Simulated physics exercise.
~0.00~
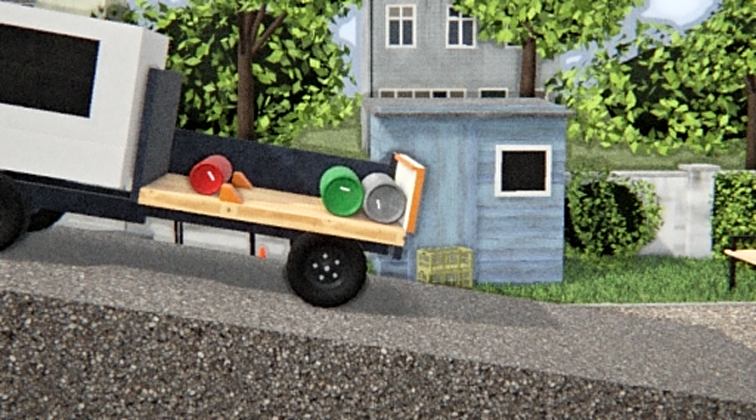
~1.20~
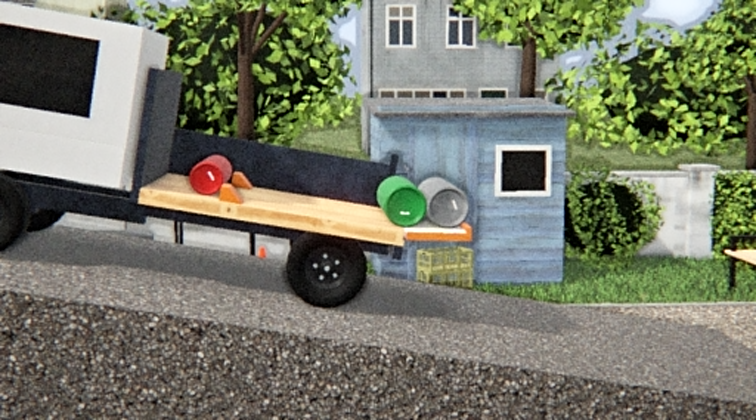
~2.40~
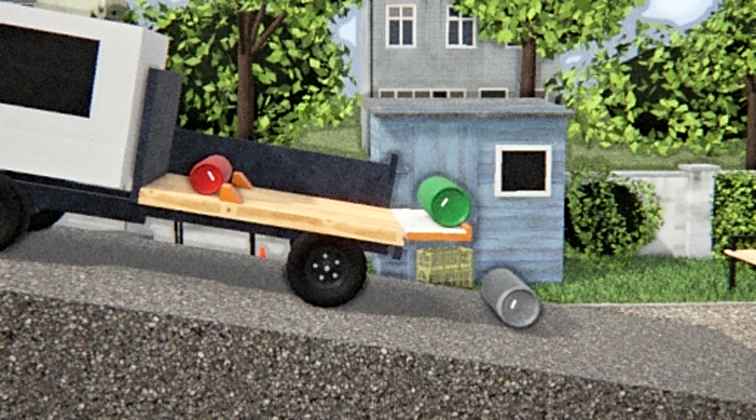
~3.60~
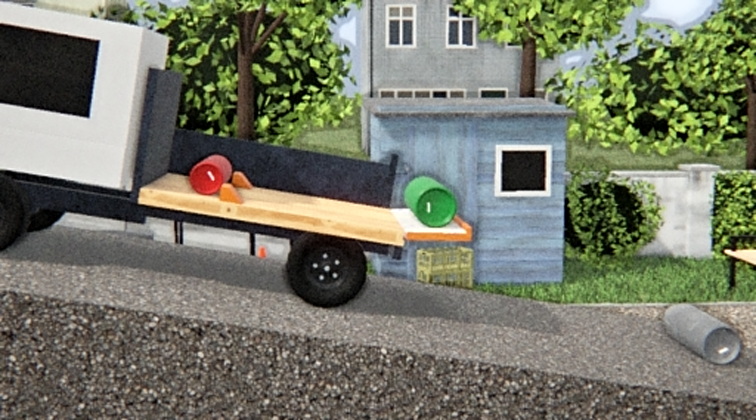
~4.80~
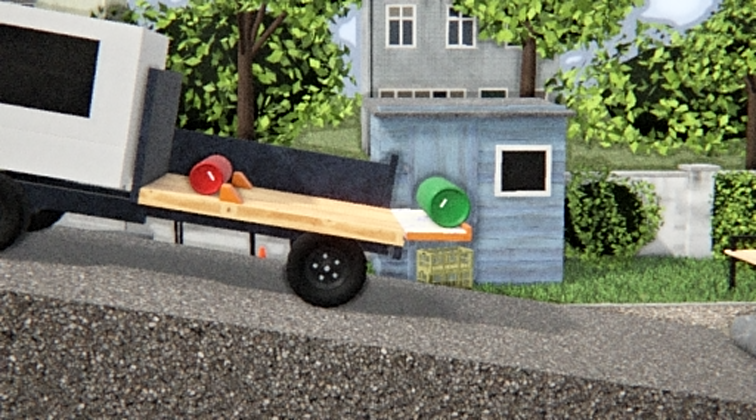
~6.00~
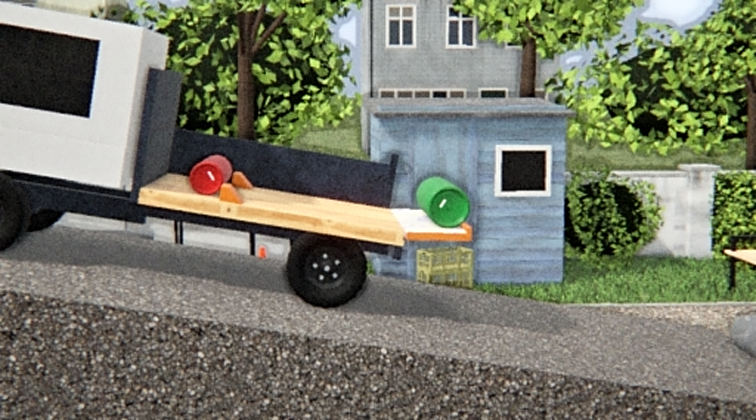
Two cylinders roll onto the dropping tailgate; the gray falls off and green stays there.
